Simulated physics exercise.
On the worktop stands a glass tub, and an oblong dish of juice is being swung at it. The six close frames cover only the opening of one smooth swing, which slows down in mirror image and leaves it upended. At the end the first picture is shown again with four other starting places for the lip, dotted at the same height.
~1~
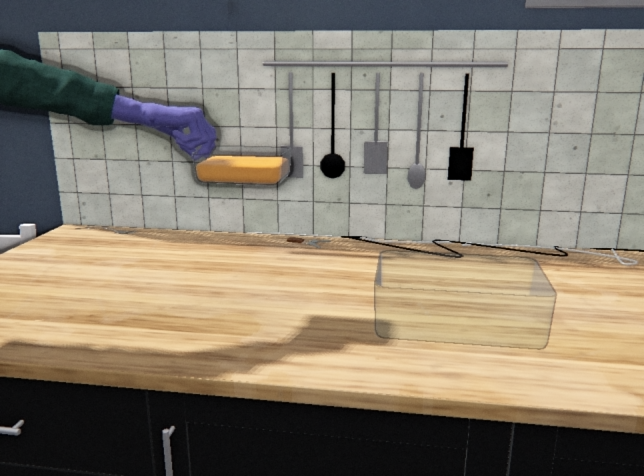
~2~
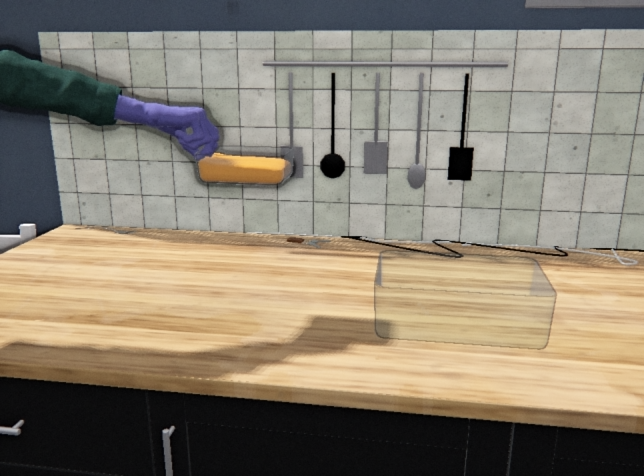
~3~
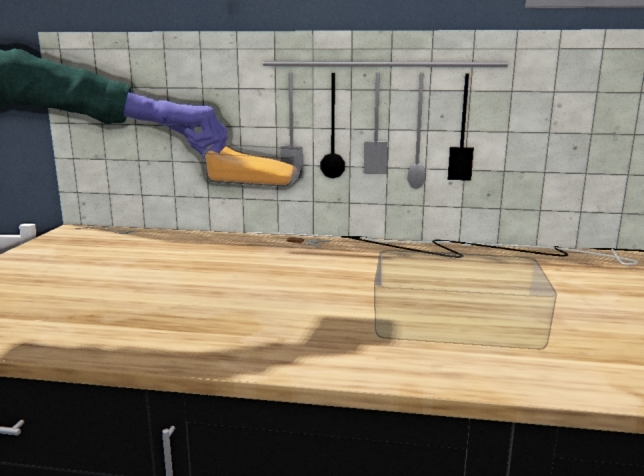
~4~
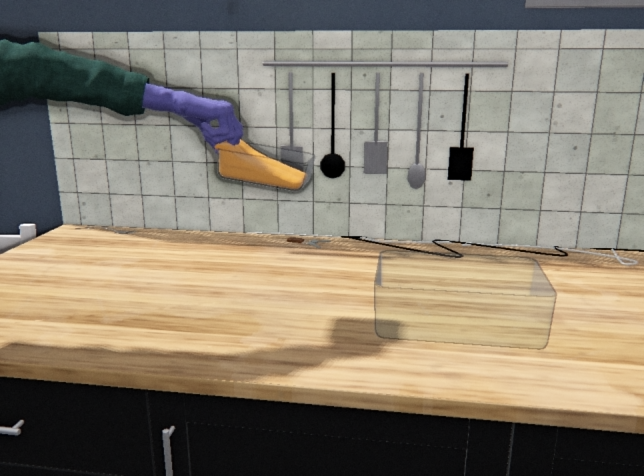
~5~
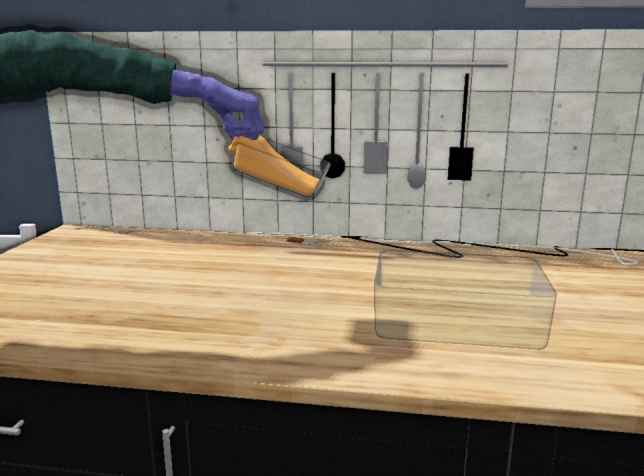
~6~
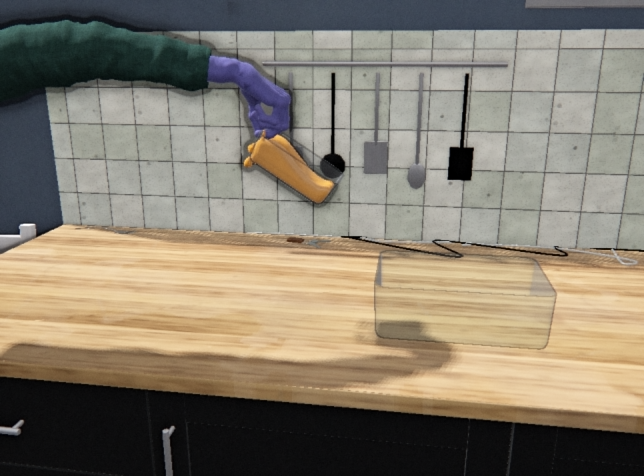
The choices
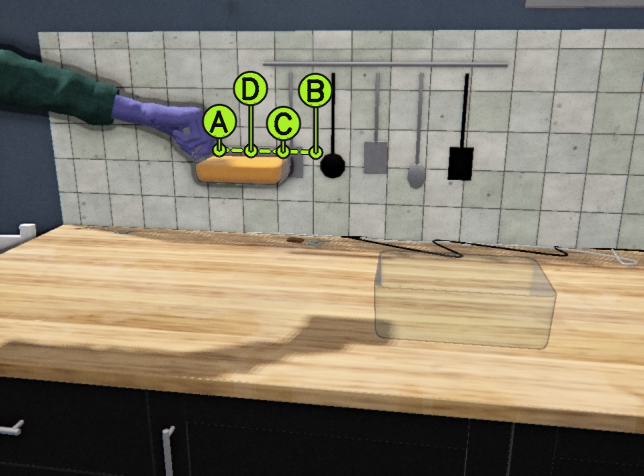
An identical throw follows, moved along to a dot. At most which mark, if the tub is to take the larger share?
Go for D.
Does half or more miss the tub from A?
Yes.
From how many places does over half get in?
Three of them.
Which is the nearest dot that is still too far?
The answer is A.
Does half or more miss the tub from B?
No, that is safe.
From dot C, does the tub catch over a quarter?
Yes, clearly.
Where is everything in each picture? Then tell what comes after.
Upright, lip at (285, 151); tub from (375, 335) to (547, 348); nothing has left yet.
Upright, lip at (288, 151); nothing has left yet.
Upright, lip at (297, 153); nothing has left yet.
Tipped about 8°, lip at (310, 158); juice is over the rim, down to (236, 145).
Tipped about 19°, lip at (326, 167); juice is over the rim, down to (239, 148).
Tipped about 33°, lip at (340, 178); juice is over the rim, down to (253, 164).
On the marked copy, A at (219, 149); B at (315, 152); C at (283, 151); D at (250, 150).
With A, about 35 % lands in the tub, 59 % falls short and 7 % goes beside or beyond.
With B, about 85 % lands in the tub, 5 % falls short and 10 % goes beside or beyond.
With C, about 70 % lands in the tub, 21 % falls short and 9 % goes beside or beyond.
With D, about 64 % lands in the tub, 29 % falls short and 7 % goes beside or beyond.
